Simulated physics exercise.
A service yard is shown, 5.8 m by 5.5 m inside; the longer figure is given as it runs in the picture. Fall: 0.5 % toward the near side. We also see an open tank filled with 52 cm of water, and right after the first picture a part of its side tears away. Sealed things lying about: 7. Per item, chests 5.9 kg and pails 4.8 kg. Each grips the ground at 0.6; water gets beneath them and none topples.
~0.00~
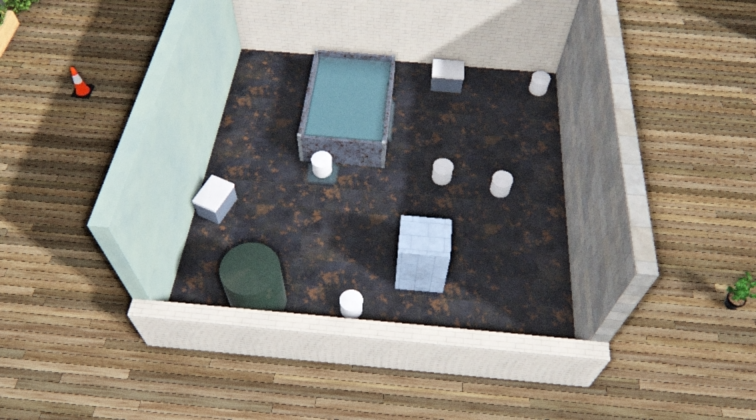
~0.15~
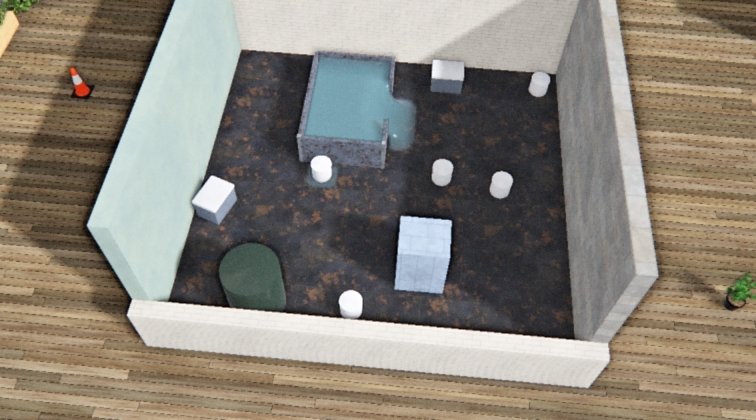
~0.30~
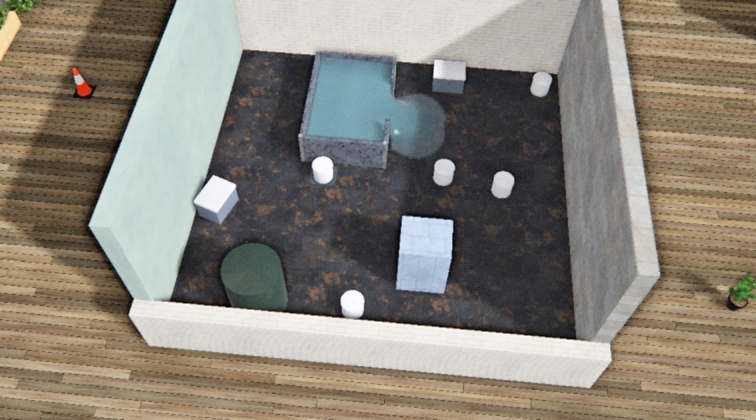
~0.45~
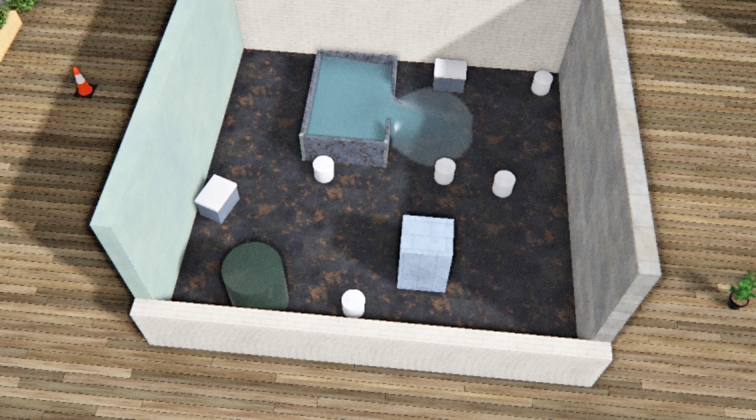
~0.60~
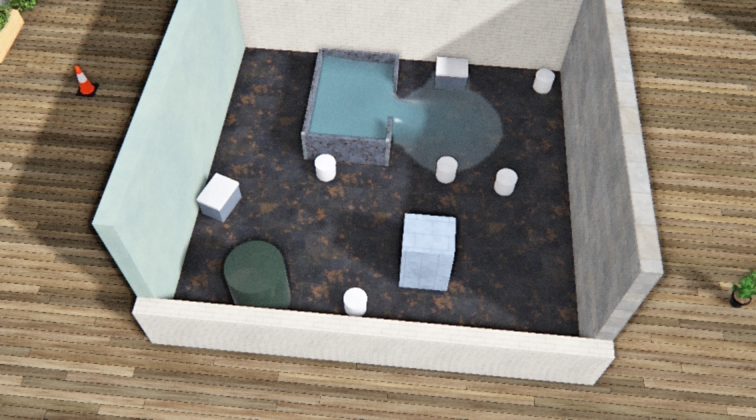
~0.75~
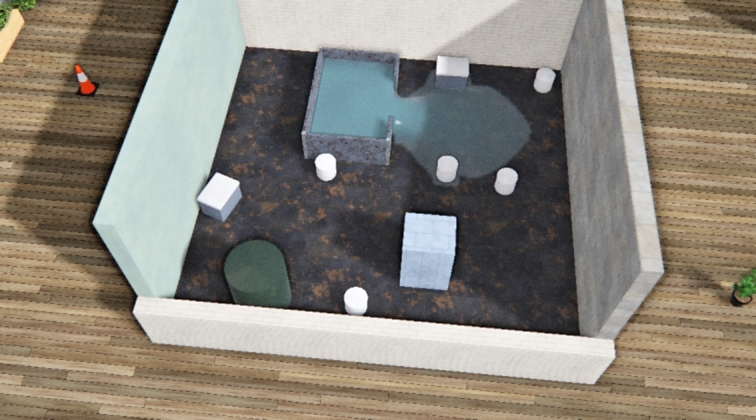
In a walled yard with a dark mottled floor, water pours through a gap in the right side of an open tank and spreads rightward in a widening pool around nearby white objects, which barely move.
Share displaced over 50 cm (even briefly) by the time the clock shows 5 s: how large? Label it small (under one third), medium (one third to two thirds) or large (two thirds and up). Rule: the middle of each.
Medium.
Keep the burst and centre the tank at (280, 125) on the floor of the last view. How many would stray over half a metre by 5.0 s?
So the tally would be 4.
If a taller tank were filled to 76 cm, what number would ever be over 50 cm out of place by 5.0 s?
With that change, 4 of them.
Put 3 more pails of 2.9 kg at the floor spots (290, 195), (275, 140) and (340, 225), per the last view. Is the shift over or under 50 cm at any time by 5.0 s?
First stays inside, second stays inside, third stays inside.
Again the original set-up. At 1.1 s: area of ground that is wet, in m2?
Wet area: Approx. 9.0 m2.
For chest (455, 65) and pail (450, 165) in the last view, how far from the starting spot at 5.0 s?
First: 80 cm. Second: 40 cm.
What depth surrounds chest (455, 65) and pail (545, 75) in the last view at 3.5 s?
Close to 5 and 14 centimetres.
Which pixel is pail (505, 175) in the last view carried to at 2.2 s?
Somewhere near (552, 219) in the last view.
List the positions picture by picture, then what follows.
A pail at (321, 159), on the bottom; a chest at (448, 68) rests on the ground; water covers 2.5 m2; 0 of 7 have shifted, in the first picture.
A pail at (321, 164) rests on the ground, 4 cm from its start; a chest at (448, 69) rests on the ground; 3.0 m2 under water; 0 of 7 have shifted, in the second picture.
A pail at (322, 165) rests on the ground, 6 cm from its start; a chest at (450, 69), on the bottom; water covers 3.6 m2; 1 of 7 have shifted, in the third picture.
A pail at (323, 164) rests on the ground, 6 cm from its start; a chest at (451, 68) rests on the ground; water covers 4.4 m2; 1 of 7 have shifted, in the fourth picture.
A pail at (325, 162) rests on the ground, 6 cm from its start; a chest at (452, 66) rests on the ground; 5.3 m2 under water; 1 of 7 have shifted, in the fifth picture.
A pail at (326, 162) rests on the ground, 6 cm from its start; a chest at (453, 65) rests on the ground; 6.1 m2 under water; 1 of 7 have shifted, in the sixth picture.
After 1.1 s 0 of 7 are over 50 cm from their spots; 0 afloat.
After 2.2 s 1 of 7 are over 50 cm from their spots; 2 afloat.
After 3.5 s 2 of 7 are over 50 cm from their spots; 1 afloat.
After 5.0 s 3 of 7 are over 50 cm from their spots, and 3 have been at some point; 3 afloat.
